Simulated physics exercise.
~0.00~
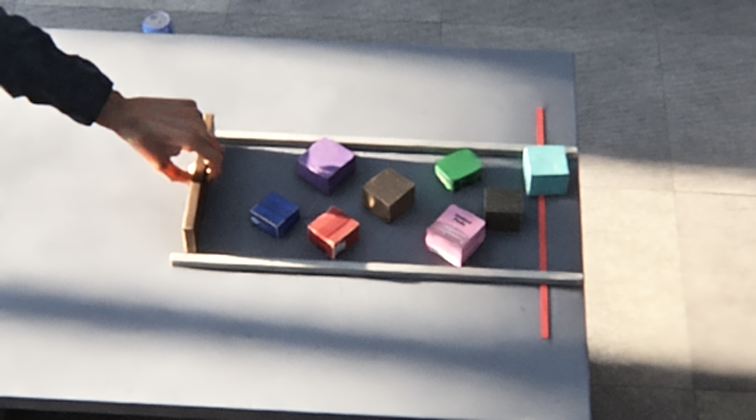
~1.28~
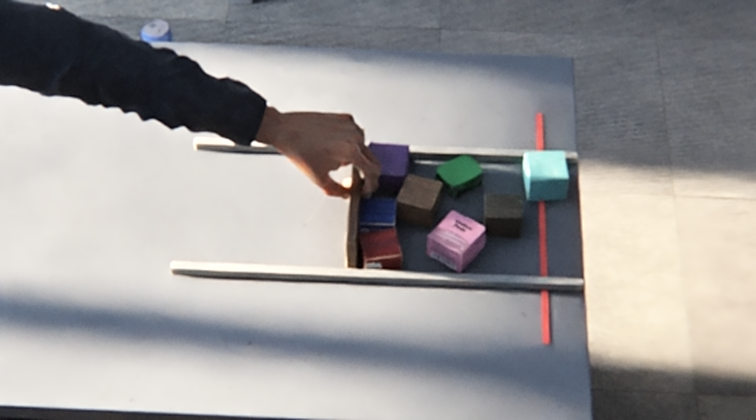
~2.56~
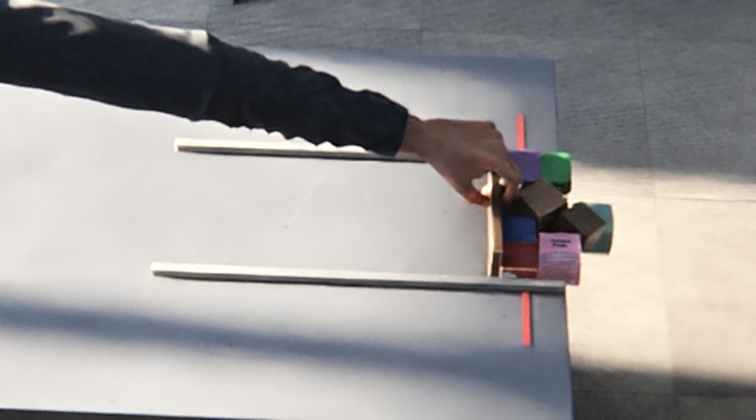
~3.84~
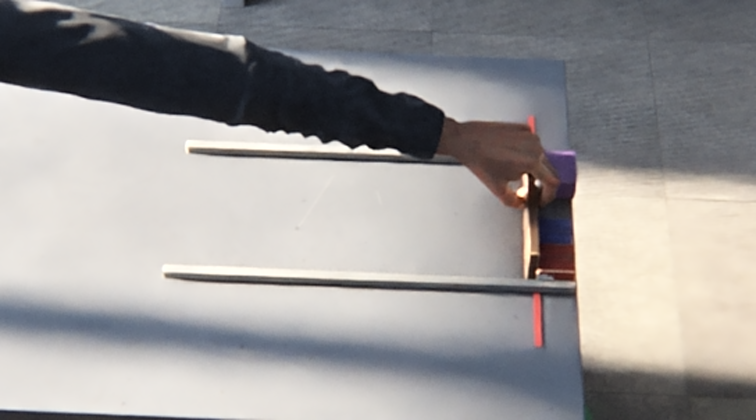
A hand slid an upright wooden board rightward between two rails, bunching colored blocks together and pushing them toward the table's end, until the board stopped on the red tape and five blocks, including the pink and turquoise ones, had gone over the edge.
